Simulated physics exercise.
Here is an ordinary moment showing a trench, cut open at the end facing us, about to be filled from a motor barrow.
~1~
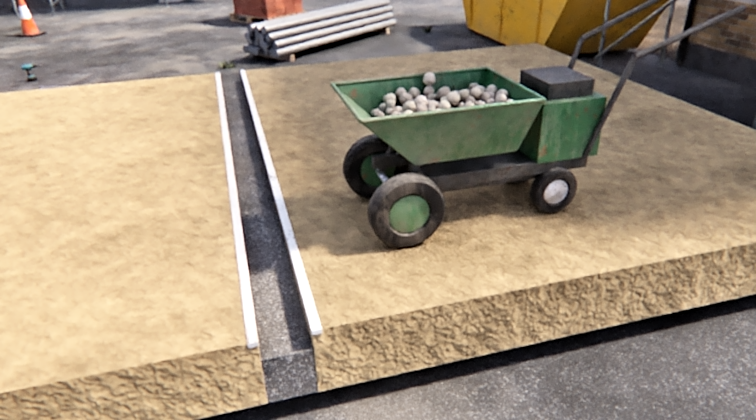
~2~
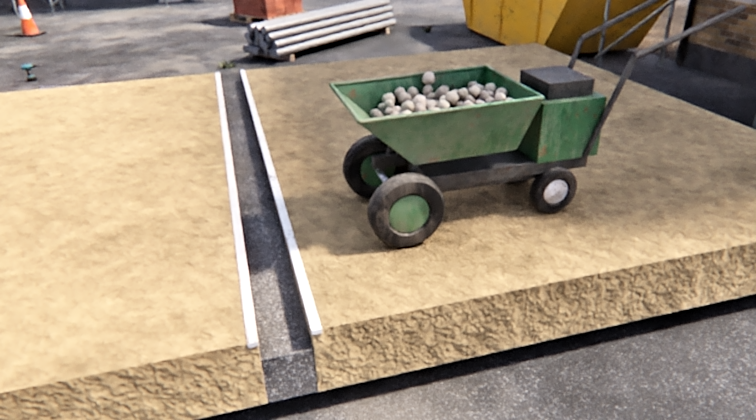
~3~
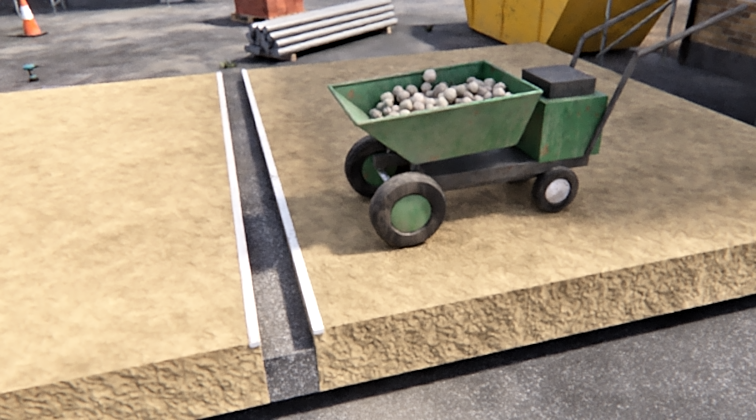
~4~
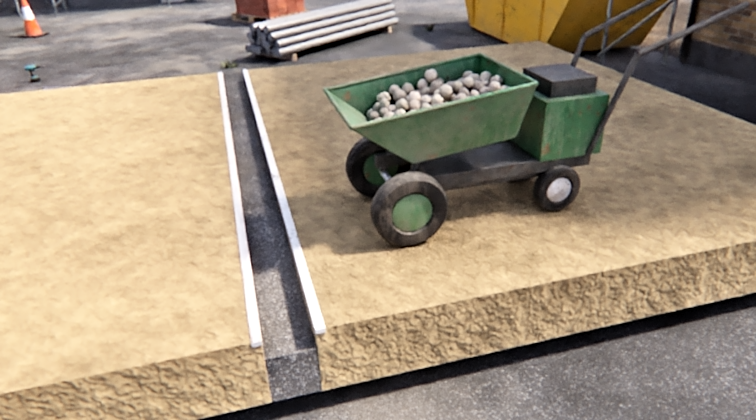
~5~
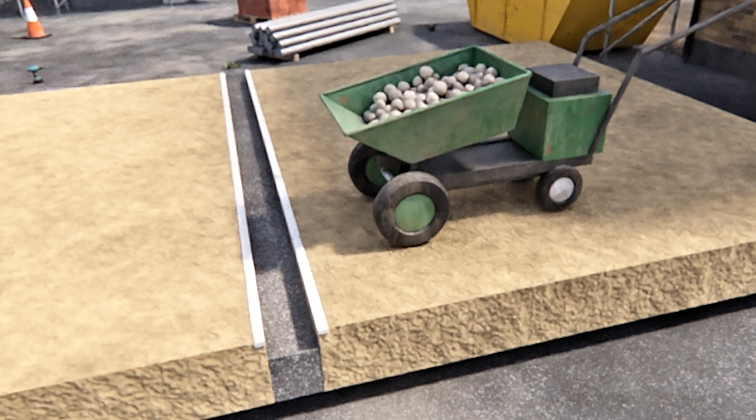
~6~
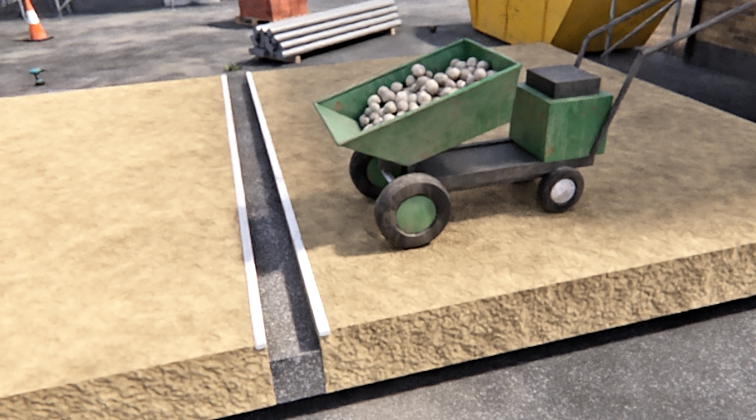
In the video, a green motor barrow loaded with rounded, pale stones stands to the right of a narrow trench edged in white. Its skip starts level, then gradually tilts toward the trench, its left lip lowering while the wheels stay in place.
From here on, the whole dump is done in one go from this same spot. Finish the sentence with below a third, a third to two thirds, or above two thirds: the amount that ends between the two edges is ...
The amount that ends between the two edges is a third to two thirds.
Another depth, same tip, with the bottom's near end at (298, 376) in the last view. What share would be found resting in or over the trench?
Roughly 70 in a hundred.
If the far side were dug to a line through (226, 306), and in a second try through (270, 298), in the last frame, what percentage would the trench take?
You'd get 80 in a hundred the first time and 30 in a hundred the second.
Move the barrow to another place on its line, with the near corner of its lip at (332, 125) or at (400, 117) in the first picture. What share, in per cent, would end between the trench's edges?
You'd get around 30 in a hundred, then 50 in a hundred.
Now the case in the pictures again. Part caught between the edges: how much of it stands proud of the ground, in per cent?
30 %.
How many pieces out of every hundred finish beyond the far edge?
Close to 30 in a hundred.
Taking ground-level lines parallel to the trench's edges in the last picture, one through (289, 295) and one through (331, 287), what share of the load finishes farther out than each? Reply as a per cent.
Near 60 % and 80 %.
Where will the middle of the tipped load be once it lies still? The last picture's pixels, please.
Around (261, 238).
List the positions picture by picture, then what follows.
Lip of the skip at (361, 122), level; top of the load at (460, 108), river pebbles; first edge of the trench at (305, 289); far edge at (247, 299), the trench under half as wide as the skip, and about half as deep as wide, in the first frame.
Lip of the skip at (360, 122), level; top of the load at (459, 107), in the second frame.
Lip of the skip at (357, 124), tipped barely; top of the load at (458, 104), in the third frame.
Lip of the skip at (352, 128), tipped a little; top of the load at (465, 96), in the fourth frame.
Lip of the skip at (346, 135), tipped a little; top of the load at (460, 91), in the fifth frame.
Lip of the skip at (339, 144), tipped clearly; top of the load at (464, 90); first edge of the trench at (312, 290); far edge at (255, 301), in the sixth frame.
Soon, skip tipped steeply; all in the skip.
A while on, skip tipped right over; about a third in the skip; a stray few short of the trench; about half in or heaped over the trench; a small part beyond it; a stray few falling.
Towards the end, skip tipped right over; about a quarter in the skip; a stray few short of the trench; about half in or heaped over the trench; about a quarter beyond it.
Finally, skip tipped right over; about a quarter in the skip; a stray few short of the trench; about half in or heaped over the trench; about a quarter beyond it.
